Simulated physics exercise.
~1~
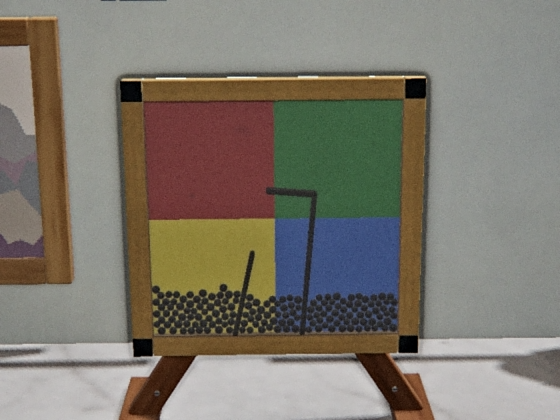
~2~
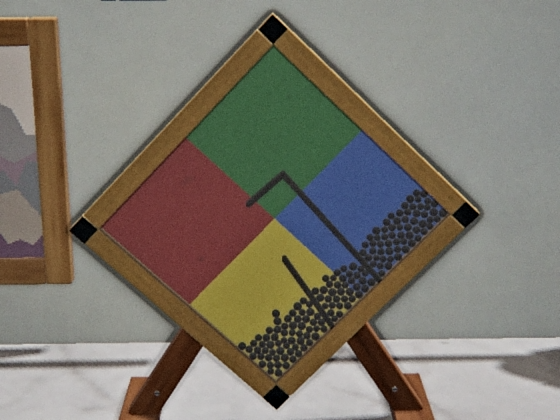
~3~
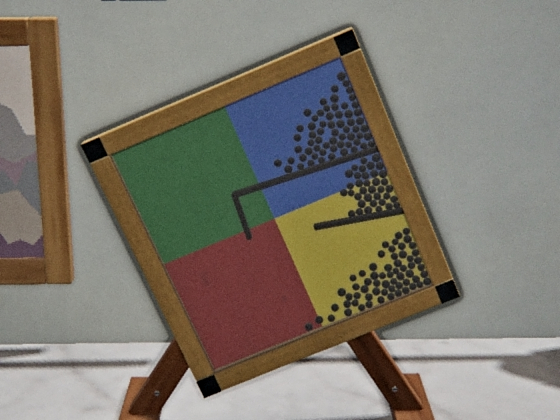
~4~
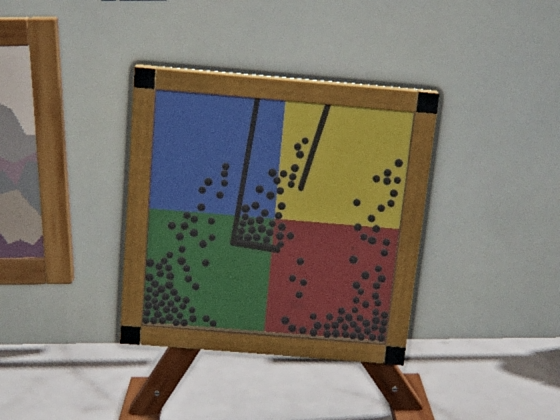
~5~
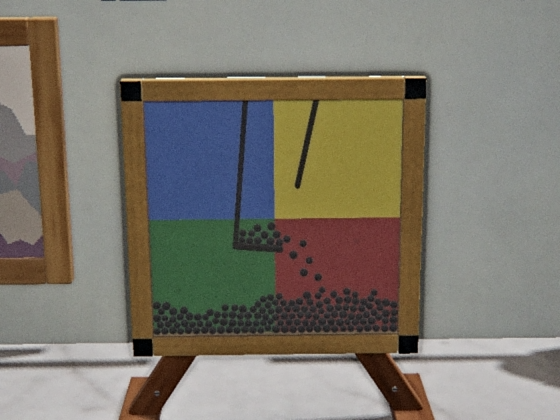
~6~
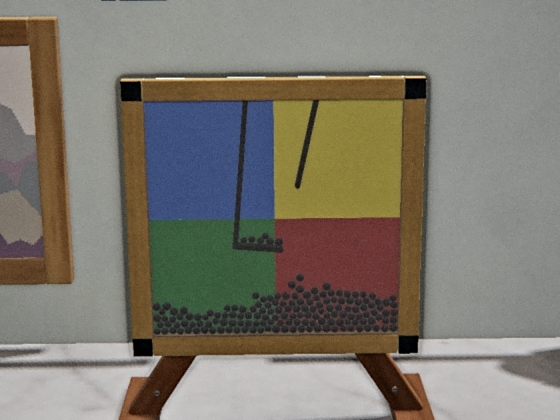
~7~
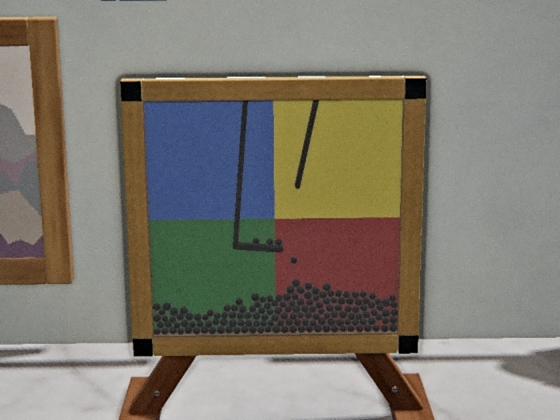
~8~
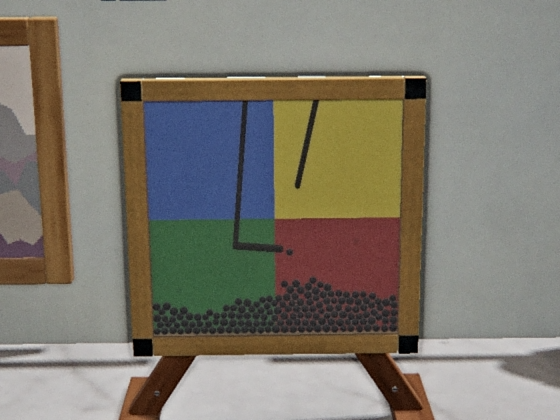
A four-coloured square box turns upside down, and its dark beads spill and settle across green and red.
